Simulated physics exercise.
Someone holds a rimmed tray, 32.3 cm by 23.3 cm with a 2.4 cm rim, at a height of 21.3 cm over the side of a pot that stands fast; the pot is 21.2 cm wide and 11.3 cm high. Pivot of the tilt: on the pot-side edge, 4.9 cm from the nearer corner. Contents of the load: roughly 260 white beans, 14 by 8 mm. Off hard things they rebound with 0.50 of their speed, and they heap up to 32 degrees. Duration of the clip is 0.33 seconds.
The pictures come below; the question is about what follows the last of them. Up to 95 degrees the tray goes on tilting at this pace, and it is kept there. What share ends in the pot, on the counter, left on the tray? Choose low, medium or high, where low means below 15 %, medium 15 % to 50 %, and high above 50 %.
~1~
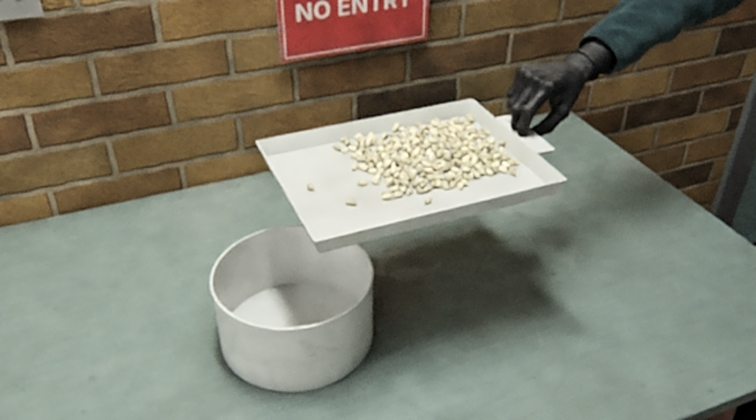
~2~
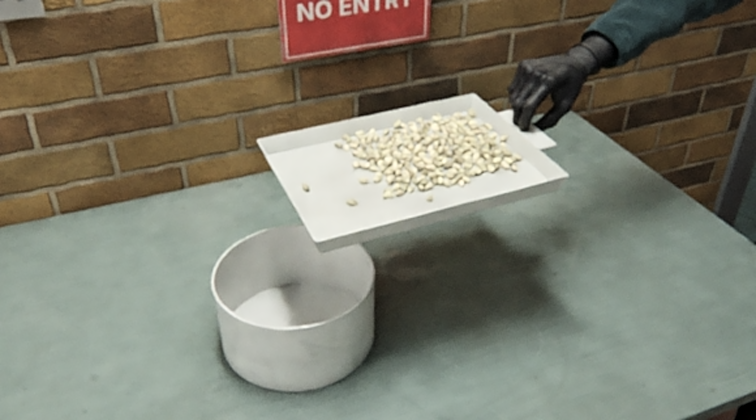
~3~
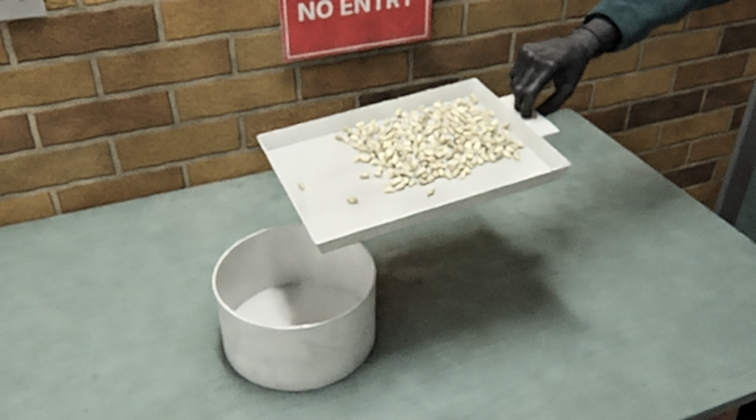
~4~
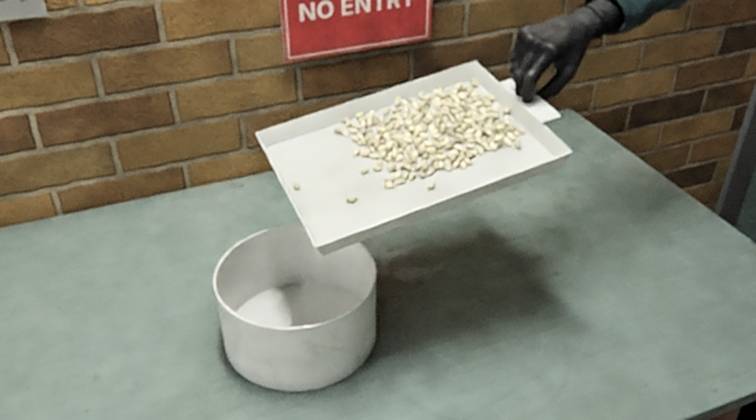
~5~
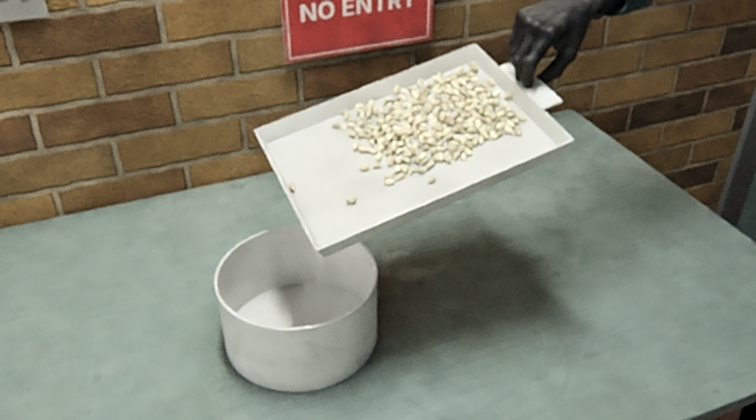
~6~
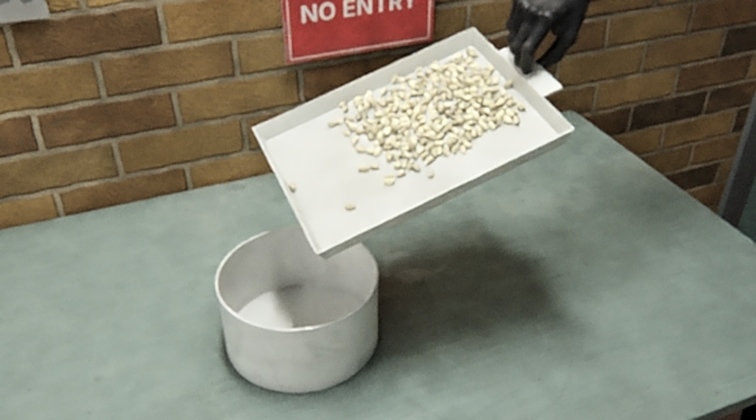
Shares - pot: Medium, counter: High, left on the tray: Low.
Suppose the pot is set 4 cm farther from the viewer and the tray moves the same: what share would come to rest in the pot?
5 per cent.
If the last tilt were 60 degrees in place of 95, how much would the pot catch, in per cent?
The pot would get around 10 per cent.
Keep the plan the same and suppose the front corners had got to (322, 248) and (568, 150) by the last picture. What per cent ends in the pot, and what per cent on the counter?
The pot gets 15 and the counter 85.
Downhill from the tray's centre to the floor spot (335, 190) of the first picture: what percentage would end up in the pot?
I'd say close to 65 %.
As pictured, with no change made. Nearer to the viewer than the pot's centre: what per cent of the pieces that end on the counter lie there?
Roughly 100 percent of the spill.
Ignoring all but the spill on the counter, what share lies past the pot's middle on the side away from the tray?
90 %.
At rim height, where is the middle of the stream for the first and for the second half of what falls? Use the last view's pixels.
Around (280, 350), then (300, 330).
Then, 0.50 s after the last picture, tilt 55 degrees; the tray holds 90 %, the pot 0 %.
Then, 0.84 s after the last picture, tilt 79 degrees; the tray holds 30 %, the pot 10 %.
Then, 1.27 s after the last picture, tilt 95 degrees; the tray holds 0 %, the pot 30 %.
In the end, pot 30 %, counter 70 %, tray 0 %.
